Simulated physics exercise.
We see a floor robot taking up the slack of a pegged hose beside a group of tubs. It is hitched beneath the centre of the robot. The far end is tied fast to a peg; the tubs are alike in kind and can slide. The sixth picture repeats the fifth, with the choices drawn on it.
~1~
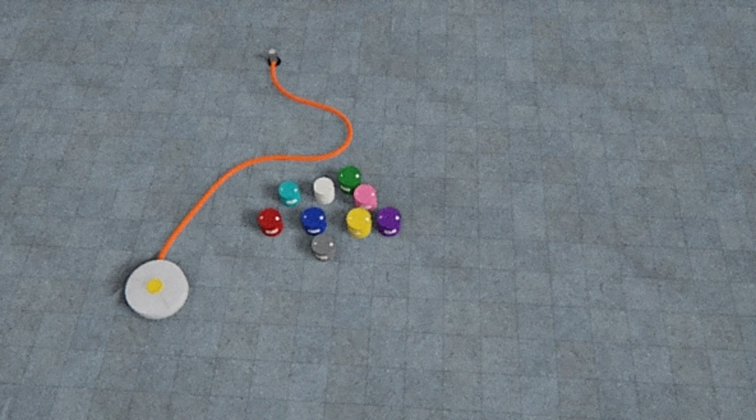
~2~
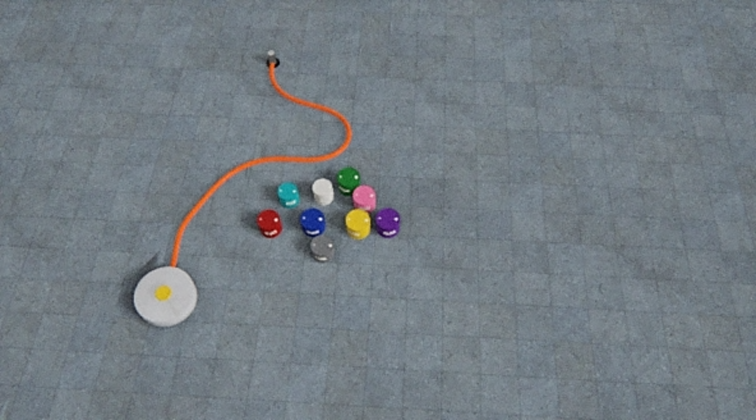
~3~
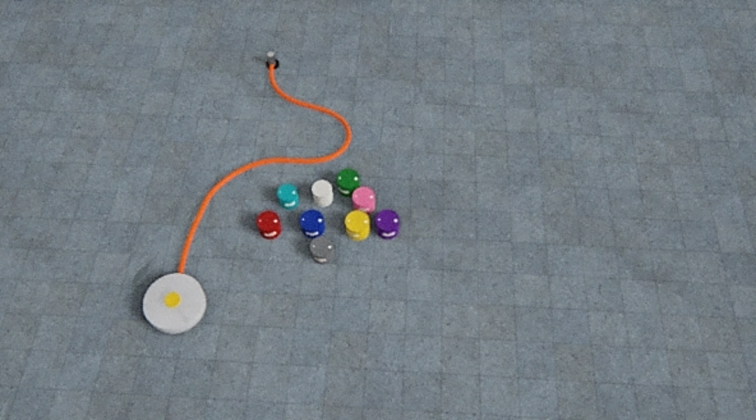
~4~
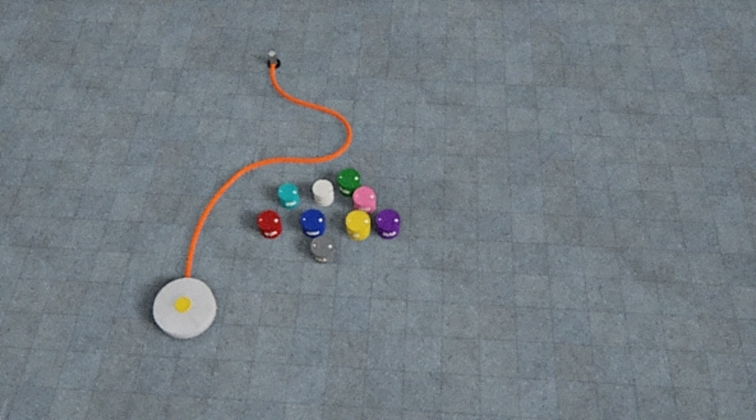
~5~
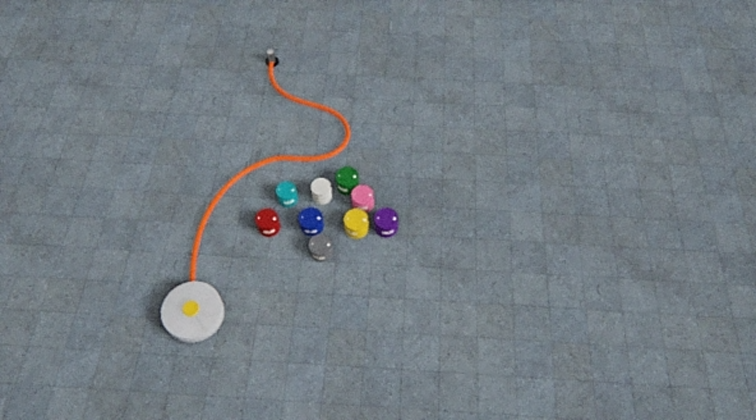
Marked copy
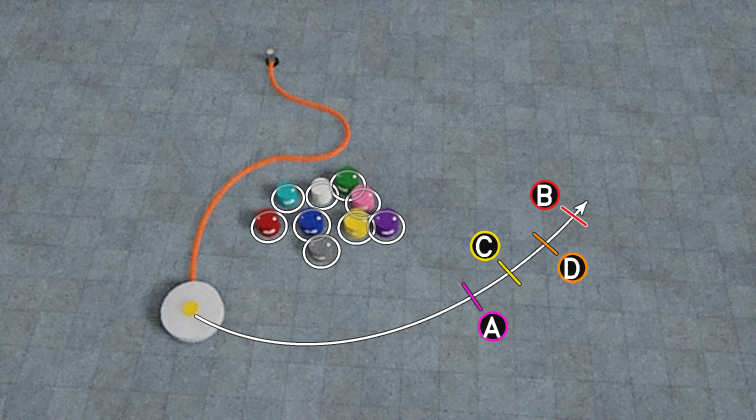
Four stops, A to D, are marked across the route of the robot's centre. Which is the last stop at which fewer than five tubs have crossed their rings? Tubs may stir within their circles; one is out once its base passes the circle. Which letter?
Stop at C.
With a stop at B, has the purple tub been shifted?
Yes.
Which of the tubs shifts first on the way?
The red tub.
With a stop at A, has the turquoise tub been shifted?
By then, no.
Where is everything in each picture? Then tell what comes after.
In the first picture, robot (158, 290); peg (273, 57); white tub (324, 191).
In the second picture, robot (166, 297); blue tub (313, 223).
In the third picture, robot (175, 304); yellow tub (358, 226).
In the fourth picture, robot (186, 309); pink tub (365, 201).
In the fifth picture, robot (193, 312); red tub (268, 223); purple tub (386, 223); peg (271, 57).
On the marked copy, A at (472, 297); B at (574, 216); C at (509, 273); D at (545, 244); the route from (196, 316) via (421, 321) to (586, 202).
Following C. Soon after the start, robot (308, 341).
Later, robot (427, 316).
In the end, robot (511, 268); grey tub (328, 239); red tub (293, 211); two over the rings.
As for the rest, A is within the limit but short; B has nine over the rings; D has six over the rings.
